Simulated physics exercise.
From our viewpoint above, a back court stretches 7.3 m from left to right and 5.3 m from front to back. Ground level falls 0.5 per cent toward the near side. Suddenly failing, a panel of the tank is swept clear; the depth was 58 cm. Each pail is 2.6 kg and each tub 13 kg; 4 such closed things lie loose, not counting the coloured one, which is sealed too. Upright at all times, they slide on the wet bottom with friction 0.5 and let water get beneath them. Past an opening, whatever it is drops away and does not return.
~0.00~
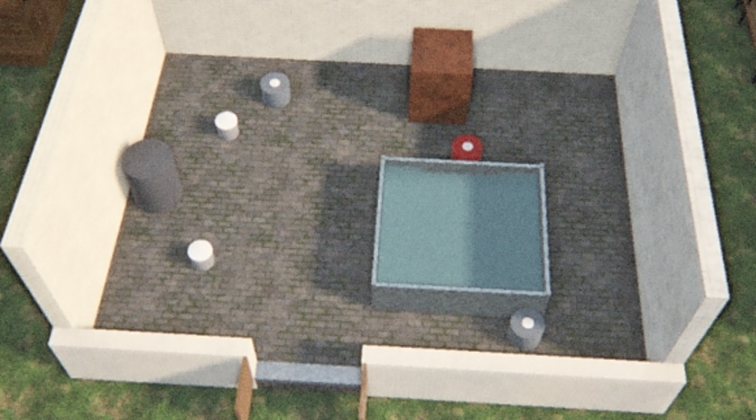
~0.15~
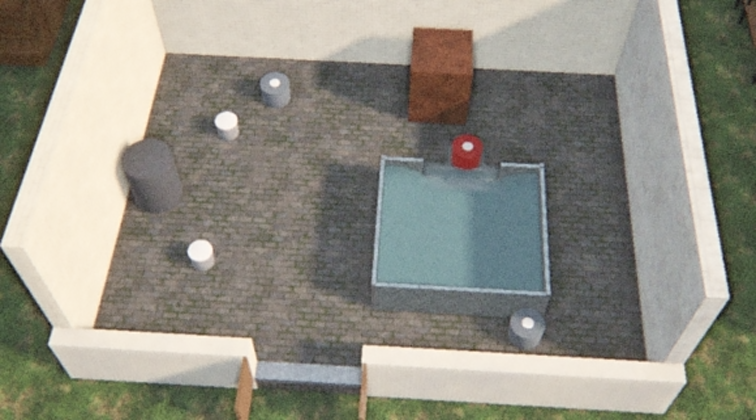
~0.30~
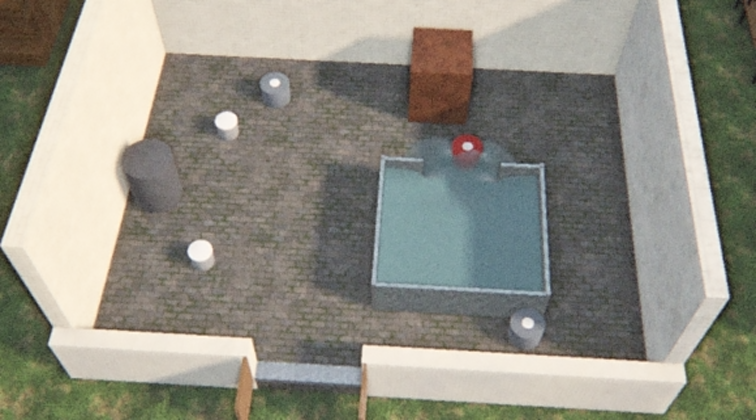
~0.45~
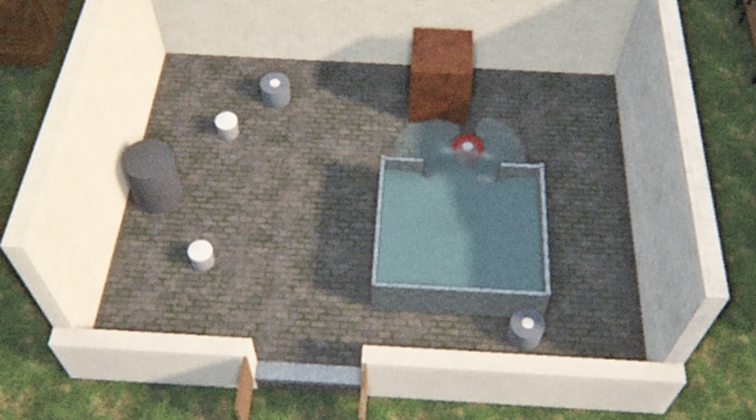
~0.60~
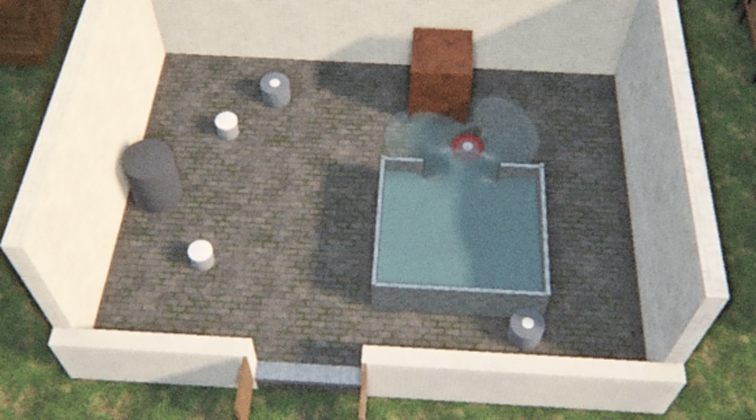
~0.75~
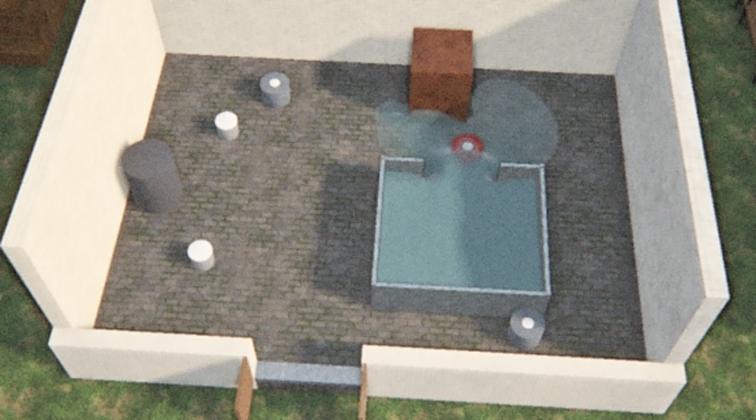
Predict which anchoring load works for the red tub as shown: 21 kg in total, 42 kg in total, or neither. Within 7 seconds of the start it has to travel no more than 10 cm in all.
I'd say no option offered keeps it put.
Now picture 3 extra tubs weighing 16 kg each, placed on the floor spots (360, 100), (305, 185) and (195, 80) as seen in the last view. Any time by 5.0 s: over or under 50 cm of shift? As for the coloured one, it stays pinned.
In that order: Farther, then not as far, then farther.
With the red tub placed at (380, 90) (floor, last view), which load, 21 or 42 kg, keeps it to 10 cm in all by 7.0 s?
The lighter one suffices.
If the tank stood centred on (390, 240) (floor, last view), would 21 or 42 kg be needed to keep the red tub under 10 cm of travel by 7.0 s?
For that case: Lighter one suffices.
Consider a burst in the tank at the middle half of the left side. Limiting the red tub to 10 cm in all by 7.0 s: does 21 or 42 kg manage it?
Then, in short, the smaller is plenty.
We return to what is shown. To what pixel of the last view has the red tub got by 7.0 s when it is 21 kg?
Roughly at pixel (601, 221).
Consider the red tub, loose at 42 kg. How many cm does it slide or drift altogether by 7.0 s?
200 cm or so in all.
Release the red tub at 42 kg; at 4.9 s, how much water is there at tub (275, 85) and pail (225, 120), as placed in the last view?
Close to 10 and 9 centimetres.
After 1.4 s the red tub would be 95 cm from its start with 21 kg and 76 cm from its start with 42 kg; 16 cm of water round it then.
After 3.1 s the red tub would be 246 cm from its start with 21 kg and 187 cm from its start with 42 kg; 19 cm of water round it then.
After 4.9 s the red tub would be 219 cm from its start with 21 kg and 187 cm from its start with 42 kg; 18 cm of water round it then.
After 7.0 s the red tub would be 222 cm from its start with 21 kg and 187 cm from its start with 42 kg; 12 cm of water round it then.
